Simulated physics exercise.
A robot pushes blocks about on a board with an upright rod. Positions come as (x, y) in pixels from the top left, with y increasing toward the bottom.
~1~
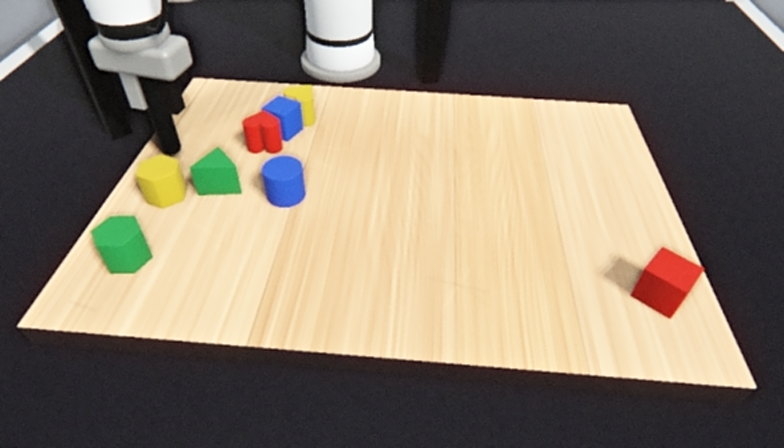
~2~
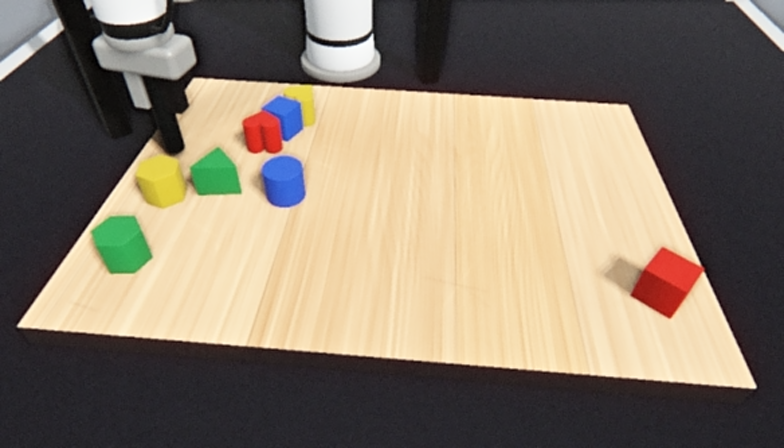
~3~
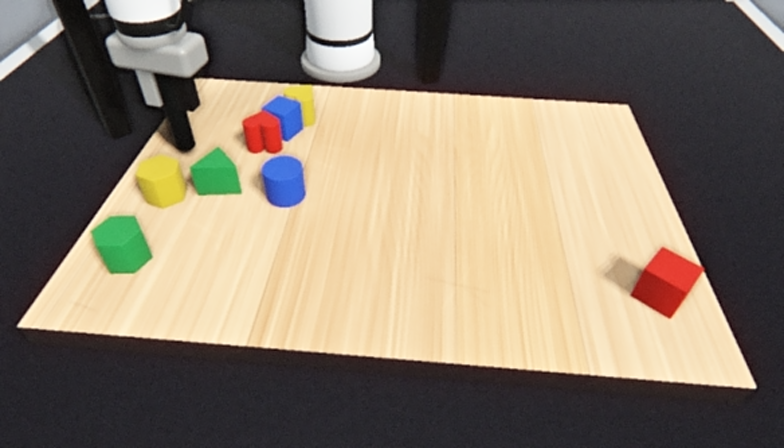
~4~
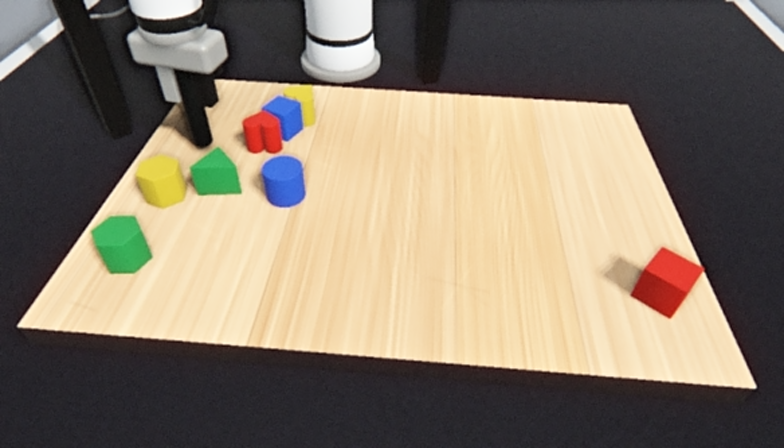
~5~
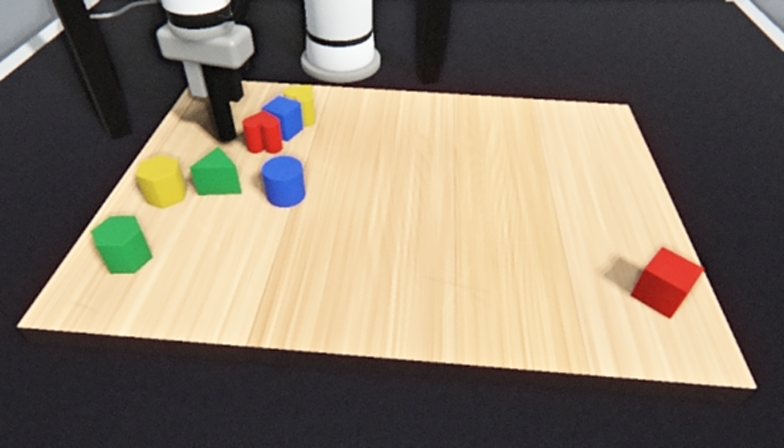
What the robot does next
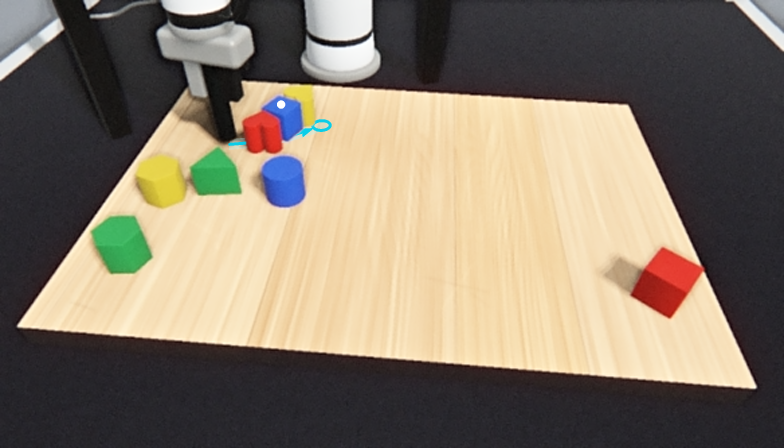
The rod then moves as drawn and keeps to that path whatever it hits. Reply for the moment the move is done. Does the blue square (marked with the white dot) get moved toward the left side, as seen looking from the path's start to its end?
I believe so.
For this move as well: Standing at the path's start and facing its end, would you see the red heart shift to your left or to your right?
Shifted right.
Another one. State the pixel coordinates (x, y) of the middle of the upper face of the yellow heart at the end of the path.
It ends at (321, 74).
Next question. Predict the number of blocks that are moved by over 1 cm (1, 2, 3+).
Looking at the path, I think three or more of the blocks end up more than 1 cm away.
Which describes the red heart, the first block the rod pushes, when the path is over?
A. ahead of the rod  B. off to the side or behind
Choice B: Off to the side or behind.
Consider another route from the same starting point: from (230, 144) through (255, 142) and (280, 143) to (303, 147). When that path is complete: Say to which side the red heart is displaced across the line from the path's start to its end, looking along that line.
My prediction: Rightwards.
The drawn path runs from (230, 144) over (262, 141) and (294, 135) to (322, 125); the dot is on the blue square.
What follows on the original path. One third of the way, rod (261, 134); red heart (274, 122).
Two thirds of the way, rod (294, 128); red heart (281, 124), turned 10° clockwise; blue square (305, 96), turned 15° anticlockwise; yellow heart (313, 83), turned 20° anticlockwise.
At the end, rod (321, 119); green triangular piece not moved; red heart (281, 124), turned 10° clockwise; blue square (324, 87), turned 40° anticlockwise; yellow heart (321, 74), turned 45° anticlockwise.
